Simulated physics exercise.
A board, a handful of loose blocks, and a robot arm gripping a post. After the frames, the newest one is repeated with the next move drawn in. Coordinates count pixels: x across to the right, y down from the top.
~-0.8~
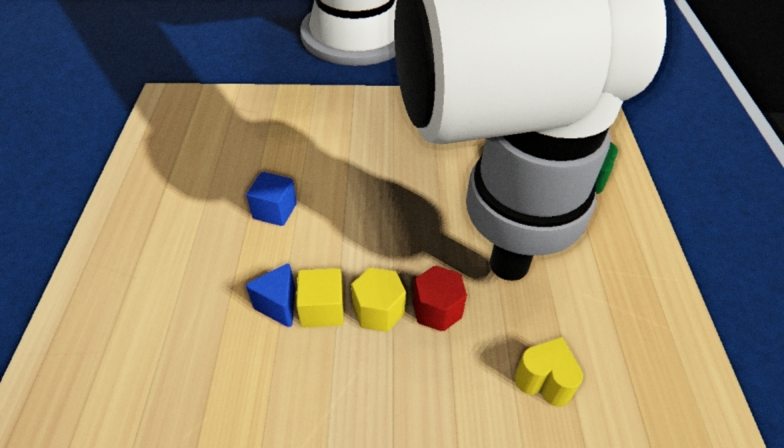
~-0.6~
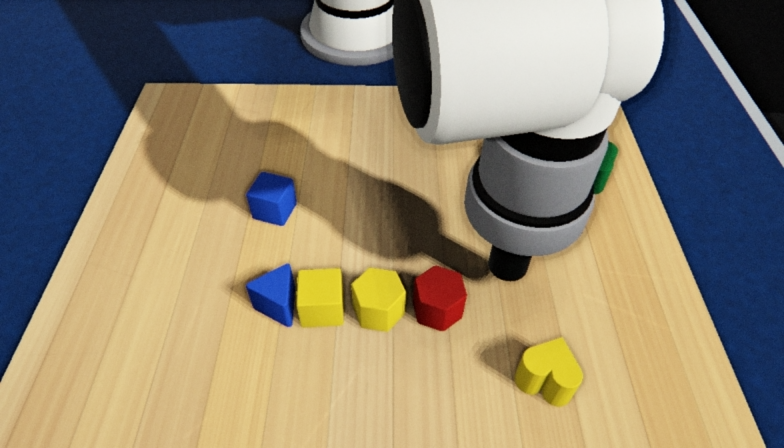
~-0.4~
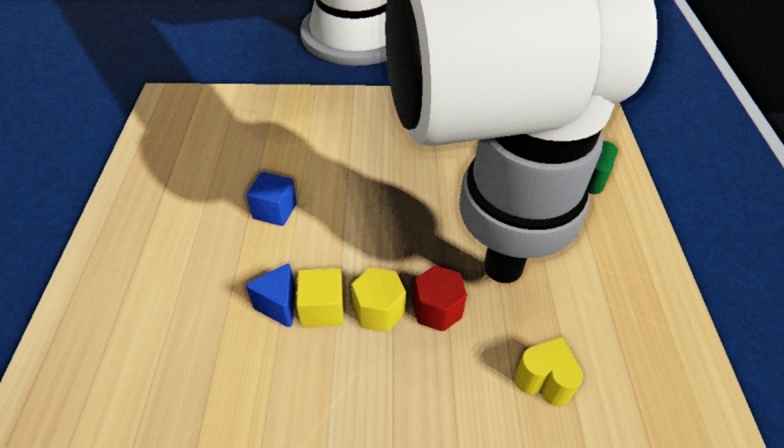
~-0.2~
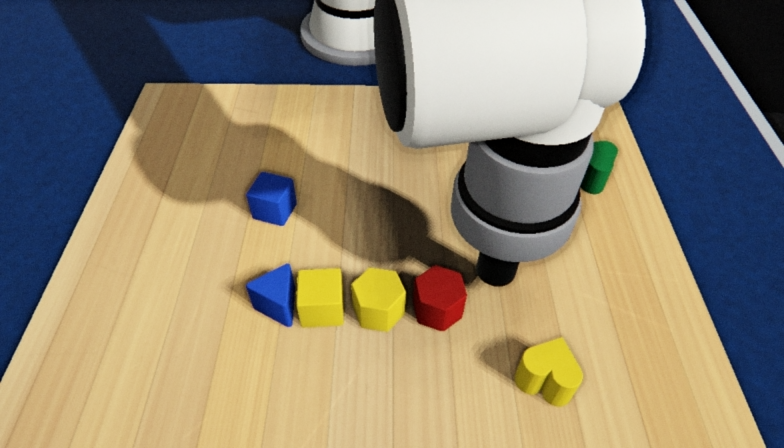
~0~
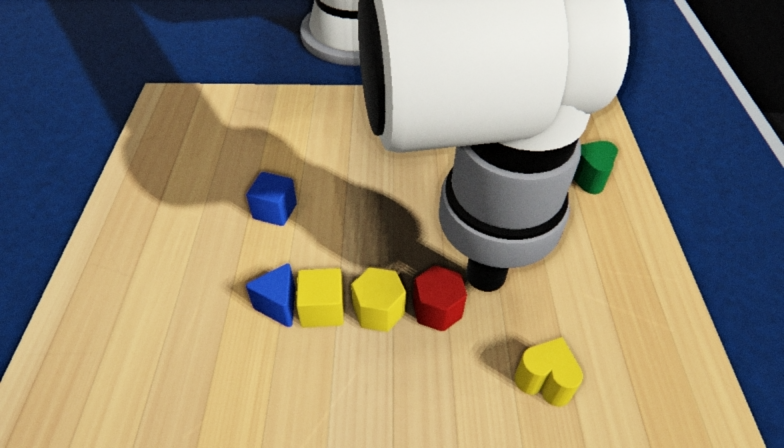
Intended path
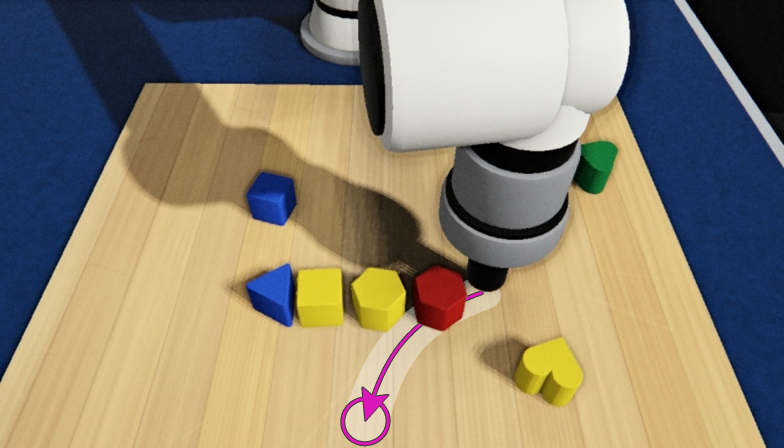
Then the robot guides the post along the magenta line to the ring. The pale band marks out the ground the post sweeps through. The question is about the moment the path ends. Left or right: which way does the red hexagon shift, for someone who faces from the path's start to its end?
It moves off to the right.
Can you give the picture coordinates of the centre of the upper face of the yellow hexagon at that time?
At roughly (319, 317).
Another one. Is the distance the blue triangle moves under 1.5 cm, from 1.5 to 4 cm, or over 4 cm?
Answer: 1.5 to 4 cm.
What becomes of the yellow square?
It is shoved along.
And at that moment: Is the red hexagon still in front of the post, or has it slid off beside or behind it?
Slid away.
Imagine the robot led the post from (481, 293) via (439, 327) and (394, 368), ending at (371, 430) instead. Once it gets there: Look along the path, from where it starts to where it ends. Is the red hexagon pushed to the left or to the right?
My answer: Right.
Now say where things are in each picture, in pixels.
In the first frame, tip of the post (509, 265), middles of tops, blue triangle (273, 284), yellow square (319, 286), yellow hexagon (378, 288), red hexagon (441, 286).
In the second frame, post (508, 266), nothing pushed.
In the third frame, post (503, 268), nothing pushed.
In the fourth frame, post (496, 271), nothing pushed.
In the fifth frame, post (486, 276), blue triangle (273, 284), yellow square (319, 286), yellow hexagon (378, 288), red hexagon (441, 286).
The line goes from (481, 293) via (430, 317) and (390, 360), ending at (365, 421).
The first path, step by step. One third of the way, post (432, 301); blue triangle (268, 282), turned 15° clockwise; yellow square (308, 286), turned 25° clockwise; yellow hexagon (347, 307), turned 45° clockwise; red hexagon (397, 319), turned 25° anticlockwise.
Two thirds of the way, post (390, 345); blue triangle (256, 274), turned 40° clockwise; yellow square (289, 287), turned 45° clockwise; yellow hexagon (319, 317), turned 60° clockwise; red hexagon (345, 358).
At the end, post (365, 407); blue triangle (256, 274), turned 40° clockwise; yellow square (289, 287), turned 45° clockwise; yellow hexagon (319, 317), turned 60° clockwise; red hexagon (311, 390), turned 60° clockwise.
